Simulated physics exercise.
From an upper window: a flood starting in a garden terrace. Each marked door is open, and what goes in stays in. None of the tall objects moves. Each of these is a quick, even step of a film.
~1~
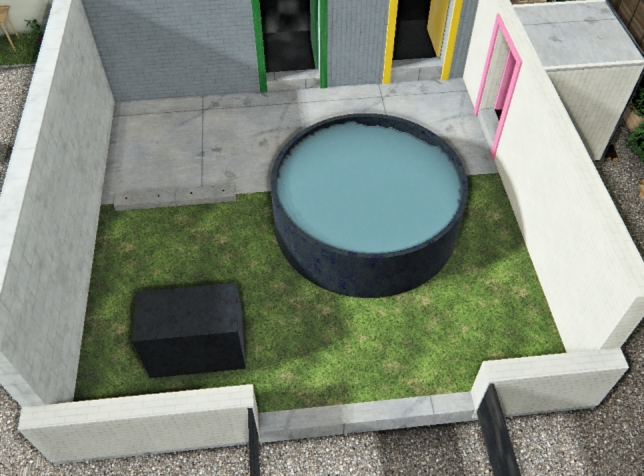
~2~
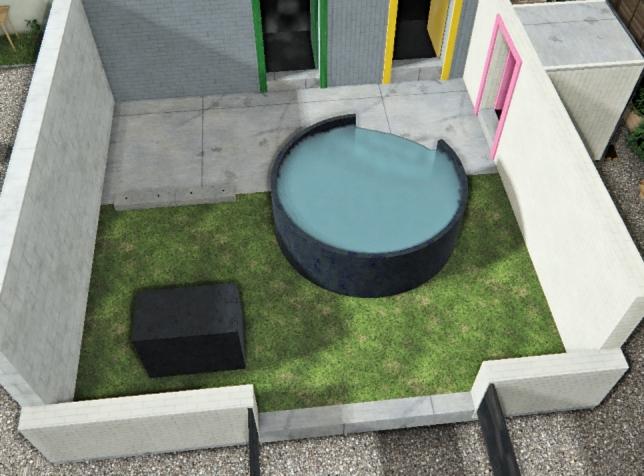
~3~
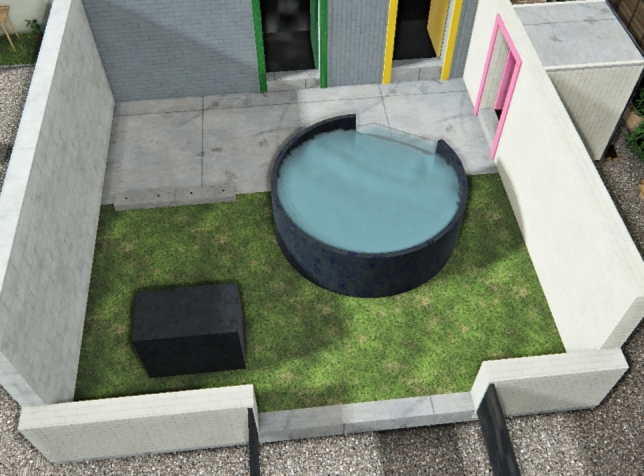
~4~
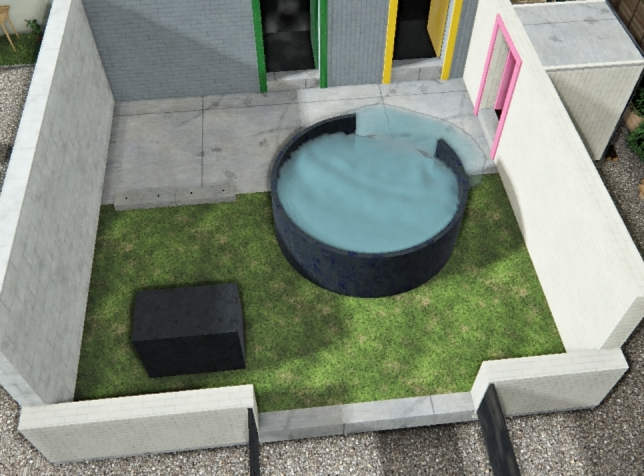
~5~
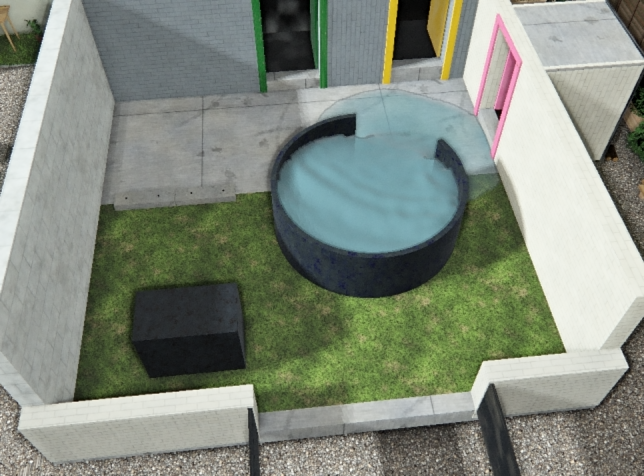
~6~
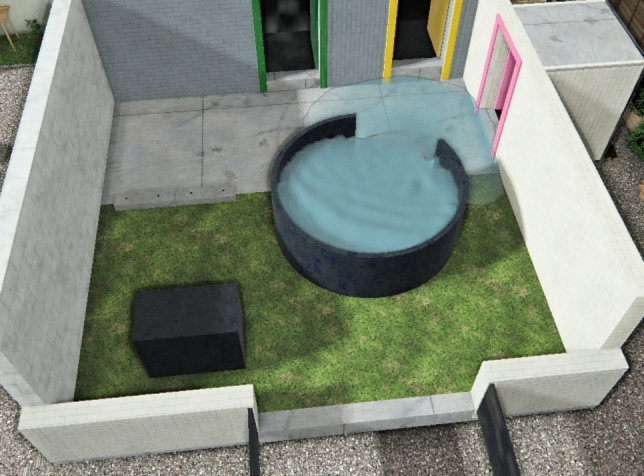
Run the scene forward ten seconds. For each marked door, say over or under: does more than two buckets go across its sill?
In the end the yellow door counts as over. The pink door counts as over. The green door counts as not over.
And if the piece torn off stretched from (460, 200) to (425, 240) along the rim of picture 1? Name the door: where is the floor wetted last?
The green door.
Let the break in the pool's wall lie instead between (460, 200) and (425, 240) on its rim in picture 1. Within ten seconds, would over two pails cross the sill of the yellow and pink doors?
Looking at the doors, the yellow door misses the threshold while the pink door misses the threshold.
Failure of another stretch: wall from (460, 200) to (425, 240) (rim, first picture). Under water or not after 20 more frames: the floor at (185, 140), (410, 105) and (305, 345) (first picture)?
In turn: Untouched, swamped, swamped.
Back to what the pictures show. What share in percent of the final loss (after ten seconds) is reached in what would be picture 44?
Around 80 percent.
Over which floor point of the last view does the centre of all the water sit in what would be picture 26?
Somewhere around (358, 168) in the last view.
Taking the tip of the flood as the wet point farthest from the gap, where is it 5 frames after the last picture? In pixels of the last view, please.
I'd say near (256, 96).
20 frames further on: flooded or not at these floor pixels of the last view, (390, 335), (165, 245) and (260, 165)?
First spot not wet, second not wet, third soaked.
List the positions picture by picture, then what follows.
The pool at (369, 183) is whole and still, in the first picture.
Water pours out on the pool's far side and has run to a hidden place, in the second picture.
The front is at a hidden place, out from the gap on the pool's far side, in the third picture.
Water pours out on the pool's far side and has run to (376, 106), in the fourth picture.
Water pours out on the pool's far side and has run to (387, 91), in the fifth picture.
The front is at (453, 87), out from the gap on the pool's far side, in the sixth picture.
A moment on, water covers 20 % of the floor; the yellow door over two buckets in, the pink door over two buckets in, the green door wet at the sill, nothing in.
Next, water covers 30 % of the floor; the yellow door far over two buckets in, the pink door far over two buckets in, the green door wet at the sill, nothing in.
Then, water covers 50 % of the floor; the yellow door far over two buckets in, the pink door far over two buckets in, the green door wet at the sill, nothing in.
Later, water covers 80 % of the floor; the yellow door far over two buckets in, the pink door far over two buckets in, the green door wet at the sill, nothing in.
In the end, water covers 100 % of the floor; the yellow door far over two buckets in, the pink door far over two buckets in, the green door wet at the sill, nothing in.
